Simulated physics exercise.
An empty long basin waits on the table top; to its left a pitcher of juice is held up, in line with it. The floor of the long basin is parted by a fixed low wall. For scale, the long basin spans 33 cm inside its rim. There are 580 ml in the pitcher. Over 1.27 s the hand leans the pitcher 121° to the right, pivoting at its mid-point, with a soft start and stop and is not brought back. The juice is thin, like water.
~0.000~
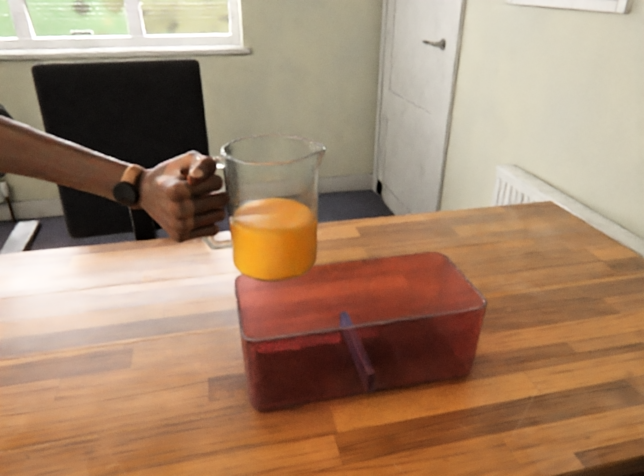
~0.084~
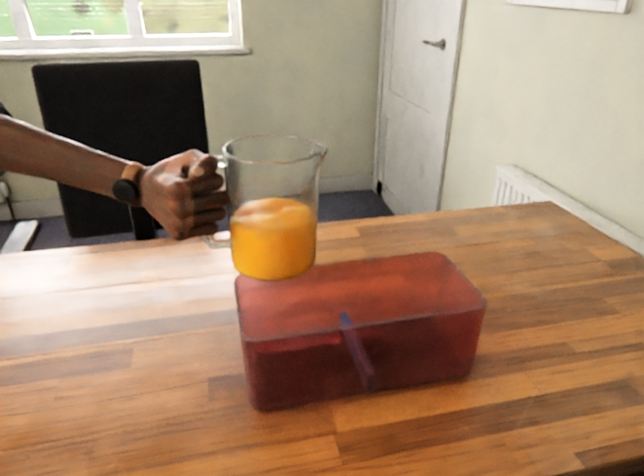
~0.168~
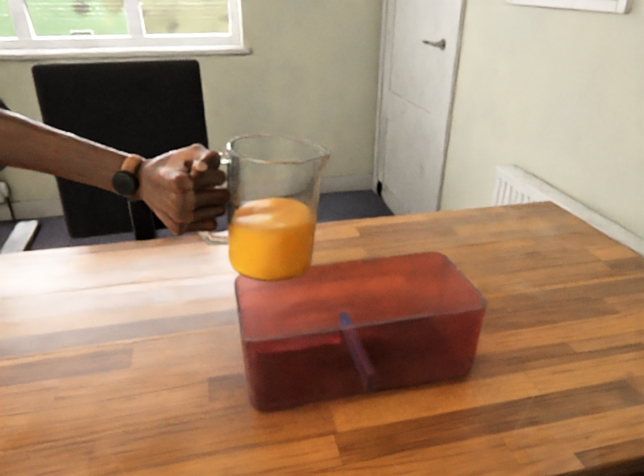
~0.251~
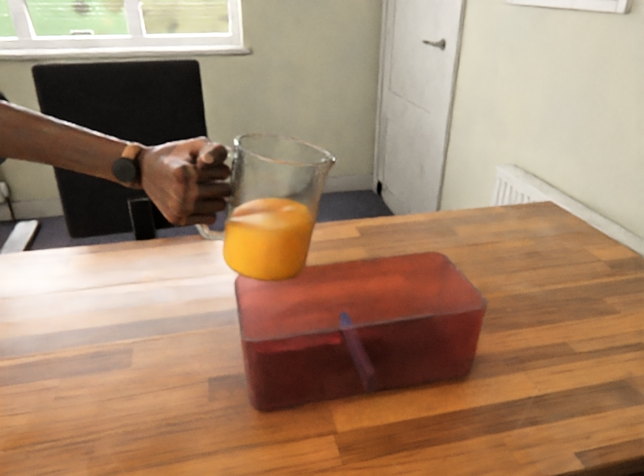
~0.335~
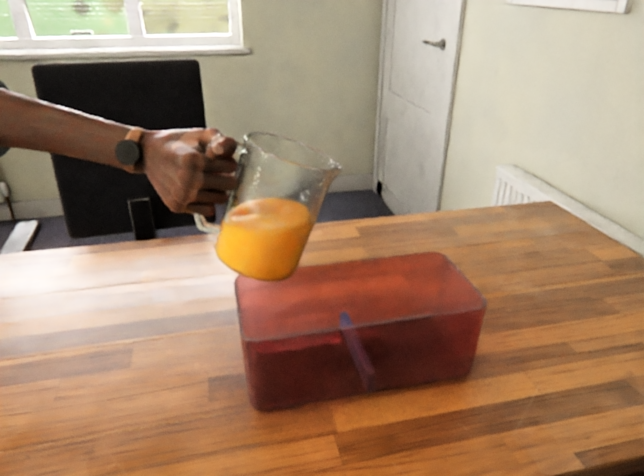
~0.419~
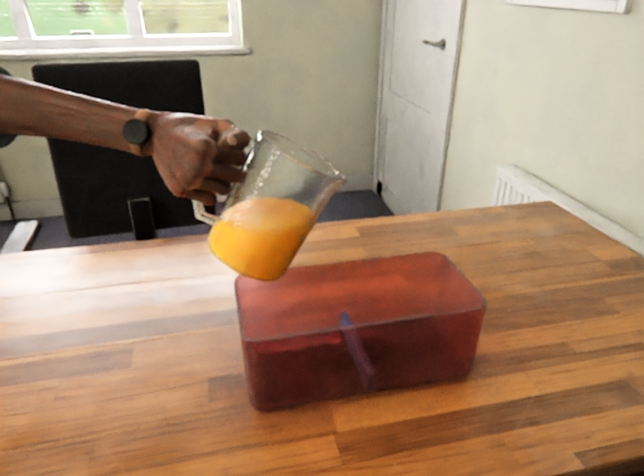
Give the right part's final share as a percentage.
About 76 per cent.
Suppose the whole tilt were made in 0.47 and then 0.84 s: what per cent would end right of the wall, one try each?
In turn about 50 and 65 per cent.
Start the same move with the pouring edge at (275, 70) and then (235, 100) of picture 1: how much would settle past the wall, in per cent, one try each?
First 35, then 10 per cent.
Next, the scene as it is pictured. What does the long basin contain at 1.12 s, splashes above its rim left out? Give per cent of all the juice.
Some 68 per cent.
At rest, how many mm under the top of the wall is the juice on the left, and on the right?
Some 28 mm on the left and 14 mm on the right.
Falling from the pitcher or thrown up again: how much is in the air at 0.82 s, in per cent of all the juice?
Near 10 in a hundred.
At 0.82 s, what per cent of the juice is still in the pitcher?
About 90 per cent.
Then, 0.82 s in, the tilt is 88° and 89 per cent is still to pour, 0 is left of the wall and 0 right of it.
Then, 1.12 s in, the tilt is 117° and 19 per cent is still to pour, 8 is left of the wall and 59 right of it.
Then, 1.43 s in, the tilt is 121° and 0 per cent is still to pour, 23 is left of the wall and 76 right of it.
Then, 1.77 s in, the tilt is 121° and 0 per cent is still to pour, 23 is left of the wall and 76 right of it.
Finally, 23 per cent lies left of the wall, 76 right of it and 1 outside.
